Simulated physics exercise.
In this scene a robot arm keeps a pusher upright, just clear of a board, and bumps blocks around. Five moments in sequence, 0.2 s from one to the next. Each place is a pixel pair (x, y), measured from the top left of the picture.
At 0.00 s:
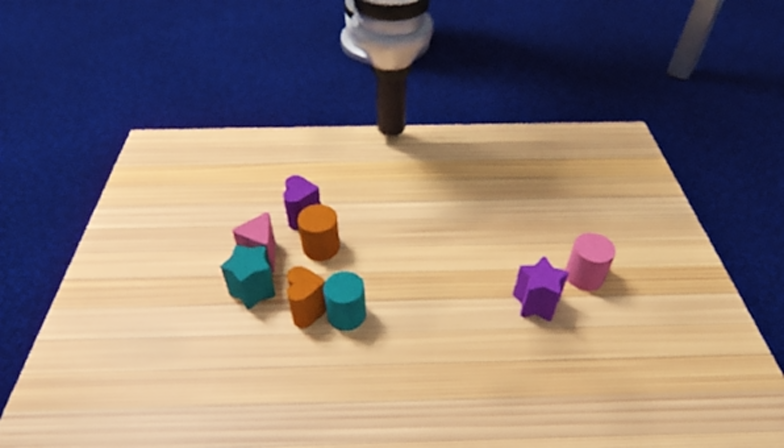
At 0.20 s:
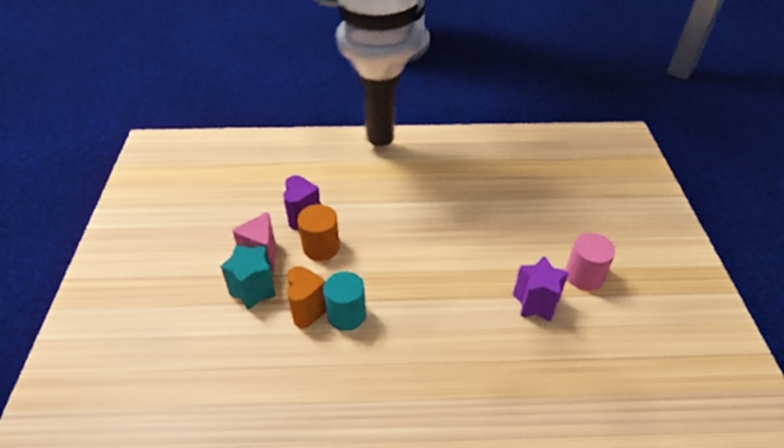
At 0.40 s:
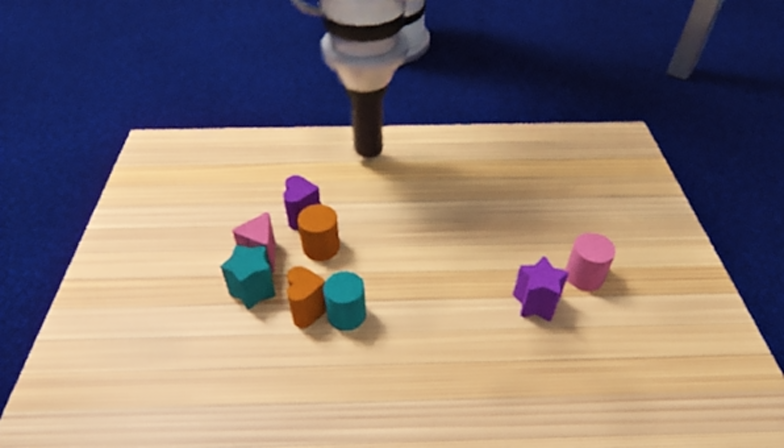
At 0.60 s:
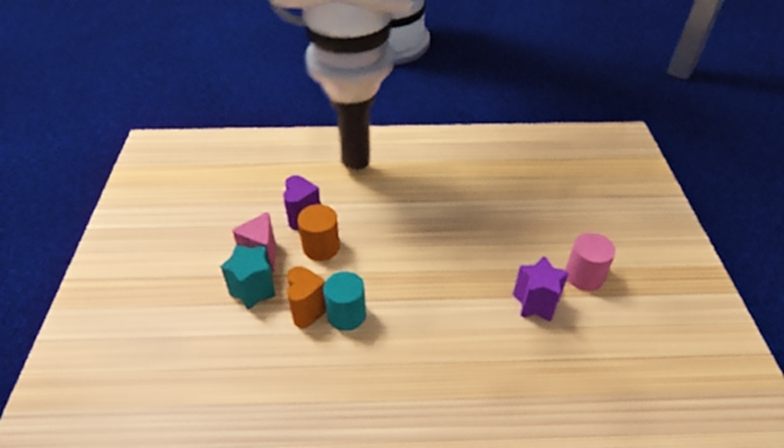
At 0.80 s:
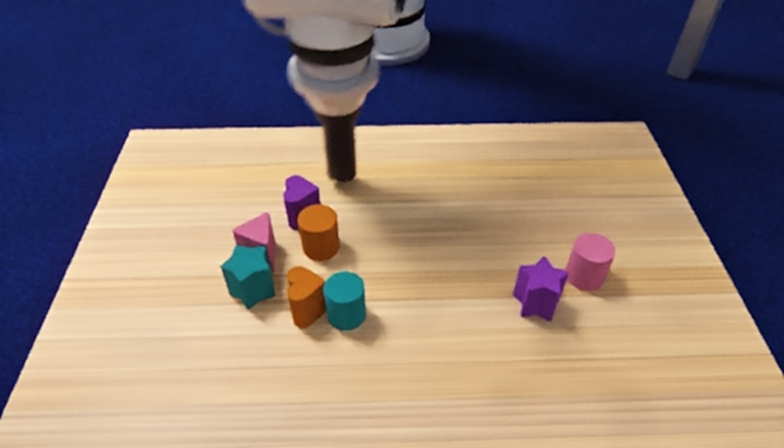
We see a robotic arm with a dark, rod-like tip move left and toward the viewer over a wooden board, nearing a purple heart and an orange cylinder, while all the coloured blocks stay still.
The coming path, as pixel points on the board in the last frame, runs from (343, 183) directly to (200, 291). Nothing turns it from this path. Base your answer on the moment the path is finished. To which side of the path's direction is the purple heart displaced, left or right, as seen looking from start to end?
Towards the left-hand side.
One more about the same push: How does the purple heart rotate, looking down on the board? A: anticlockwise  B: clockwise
A.
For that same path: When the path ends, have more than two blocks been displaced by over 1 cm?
Answer: Yes.
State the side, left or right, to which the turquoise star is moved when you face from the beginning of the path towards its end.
So, looking from the first point of the path to the last, the turquoise star moves leftwards.
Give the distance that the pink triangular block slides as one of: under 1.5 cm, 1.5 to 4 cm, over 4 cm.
I'd go with over 4 cm for this block.
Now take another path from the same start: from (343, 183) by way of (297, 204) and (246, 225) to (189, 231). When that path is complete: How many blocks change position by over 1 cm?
Only one block.
On the path given first. One third of the way, pusher at (299, 206); pink triangular block at (252, 230), turned 10° anticlockwise; purple heart at (278, 206), turned 15° anticlockwise.
Two thirds of the way, pusher at (252, 242); turquoise star at (237, 280); pink triangular block at (205, 254), turned 30° anticlockwise; purple heart at (238, 248), turned 40° anticlockwise.
At the end, pusher at (197, 282); turquoise star at (234, 306), turned 60° anticlockwise; pink triangular block at (154, 292); purple heart at (201, 288), turned 85° anticlockwise; orange circle not moved.
